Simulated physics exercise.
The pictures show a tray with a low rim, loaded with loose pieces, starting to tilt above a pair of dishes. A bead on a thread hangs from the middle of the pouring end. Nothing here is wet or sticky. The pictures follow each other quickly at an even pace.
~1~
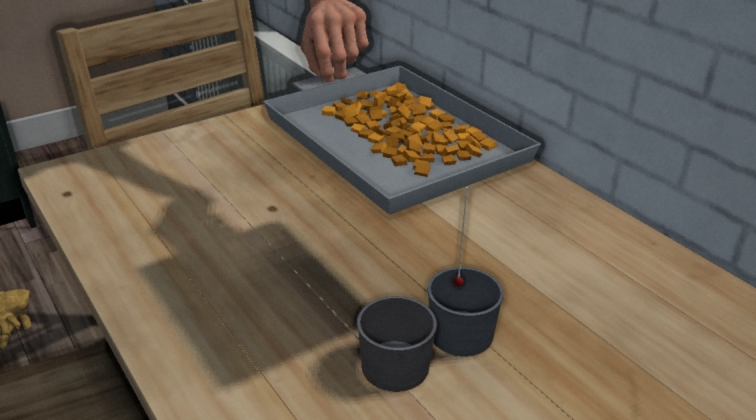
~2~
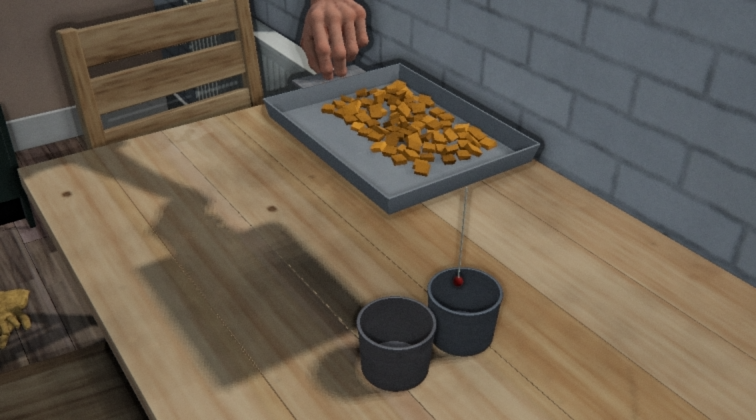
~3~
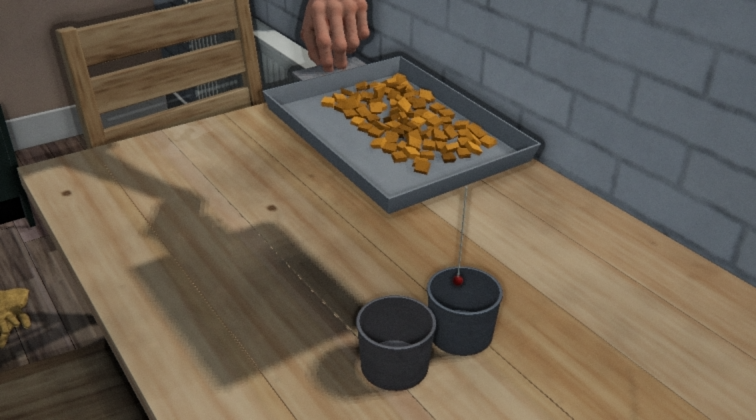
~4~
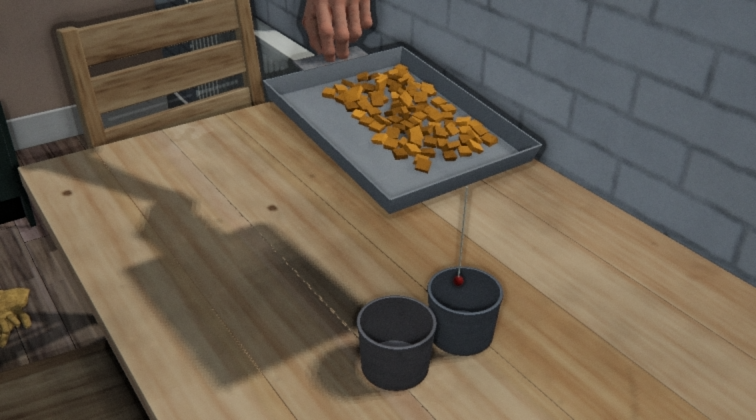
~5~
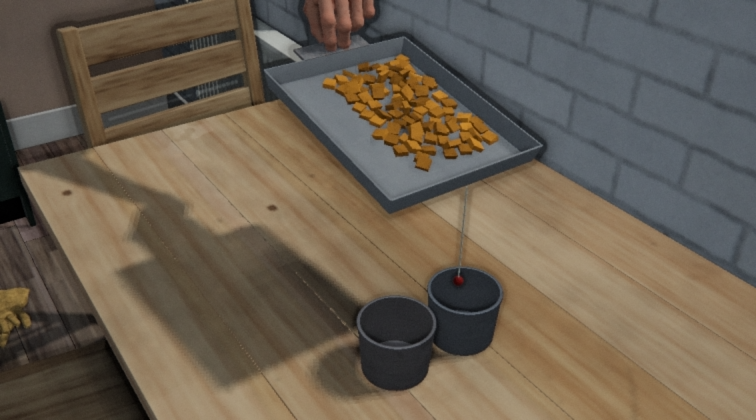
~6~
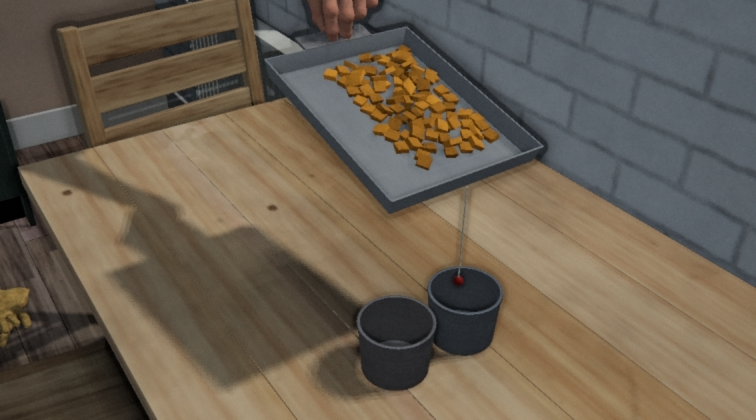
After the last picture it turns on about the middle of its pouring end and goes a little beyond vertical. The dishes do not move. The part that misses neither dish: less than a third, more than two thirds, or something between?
Together they catch under a third.
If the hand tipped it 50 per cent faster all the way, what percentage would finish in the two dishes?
Near 0 %.
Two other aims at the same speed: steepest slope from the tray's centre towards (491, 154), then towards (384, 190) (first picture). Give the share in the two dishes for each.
The first gives 0 %, the second 80 %.
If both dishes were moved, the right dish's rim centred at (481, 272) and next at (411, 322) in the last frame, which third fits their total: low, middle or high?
The first try: Less than a third. The second: Less than a third.
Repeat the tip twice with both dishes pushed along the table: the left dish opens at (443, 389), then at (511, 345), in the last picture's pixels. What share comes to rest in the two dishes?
In turn 10 and 30 in a hundred.
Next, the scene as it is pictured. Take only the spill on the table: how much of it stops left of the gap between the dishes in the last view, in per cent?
It comes to 10 per cent or so.
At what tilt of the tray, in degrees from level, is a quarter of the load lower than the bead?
Around 105° of tilt.
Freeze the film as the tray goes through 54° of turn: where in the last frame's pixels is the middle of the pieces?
Around (468, 138).
Soon, tray tipped steeply; nearly all on the tray; a stray few in the air.
A while on, tray tipped right over; most on the tray; a small part outside both; a stray few in the air.
Towards the end, tray tipped past a quarter turn; a stray few in the left dish; a small part in the right dish; nearly all outside both.
Finally, tray tipped past a quarter turn; a stray few in the left dish; a small part in the right dish; nearly all outside both.
